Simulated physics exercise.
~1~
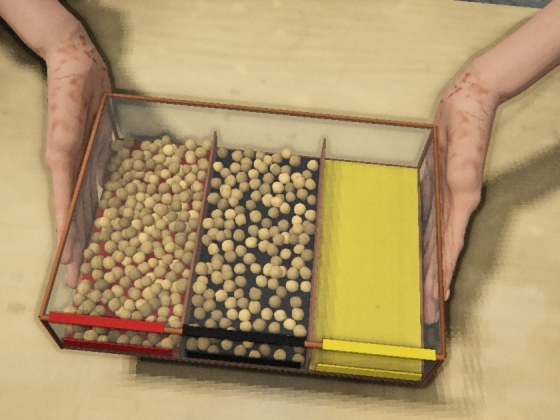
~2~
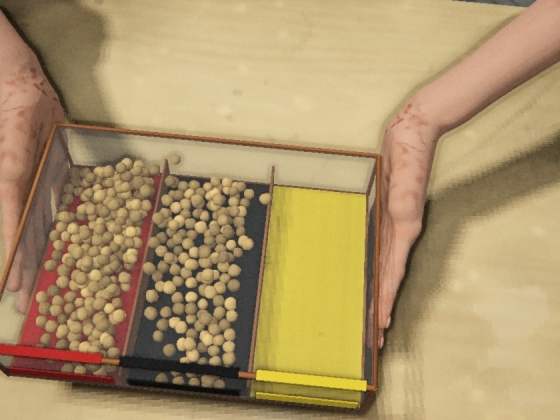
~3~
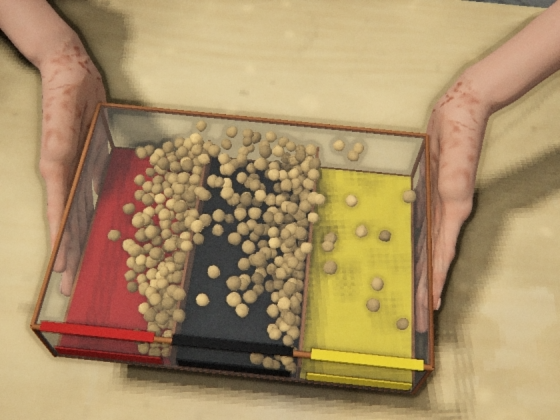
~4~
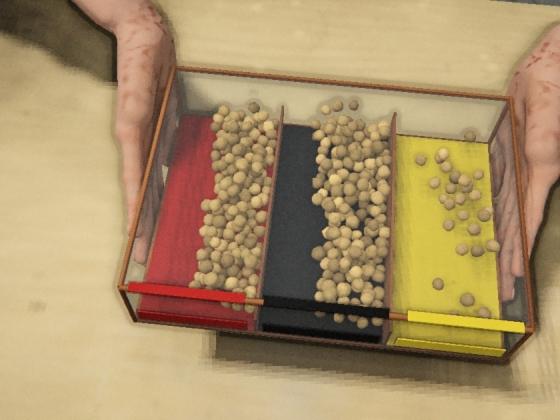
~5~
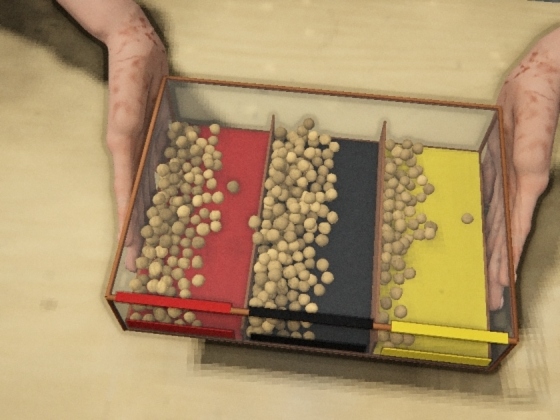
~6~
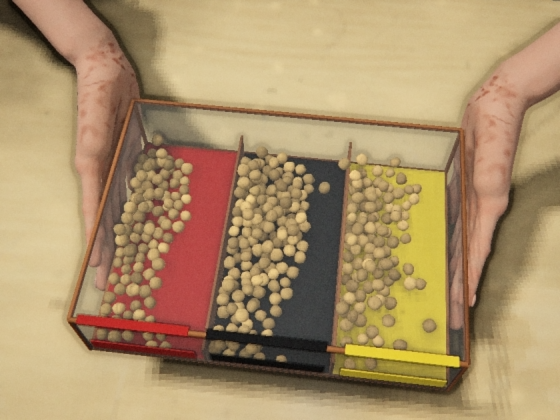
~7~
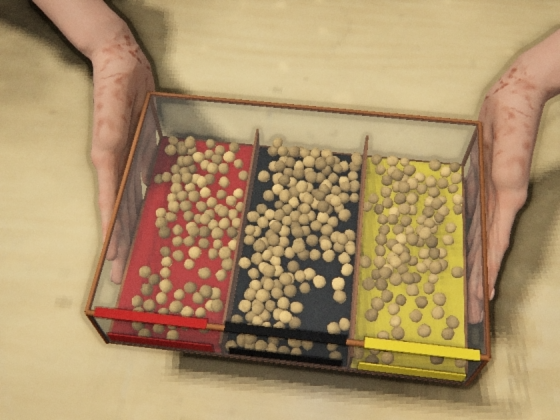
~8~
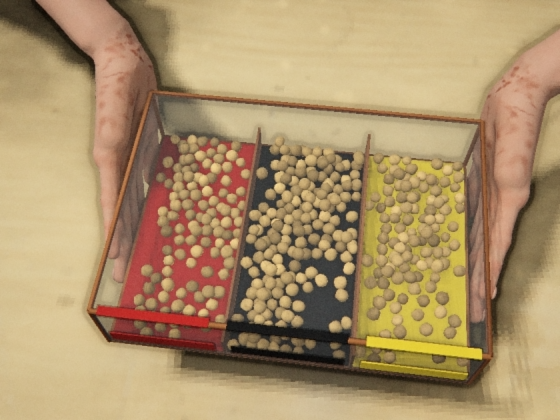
Two hands shake a clear box sideways until chickpeas spread across red, black and yellow sections.
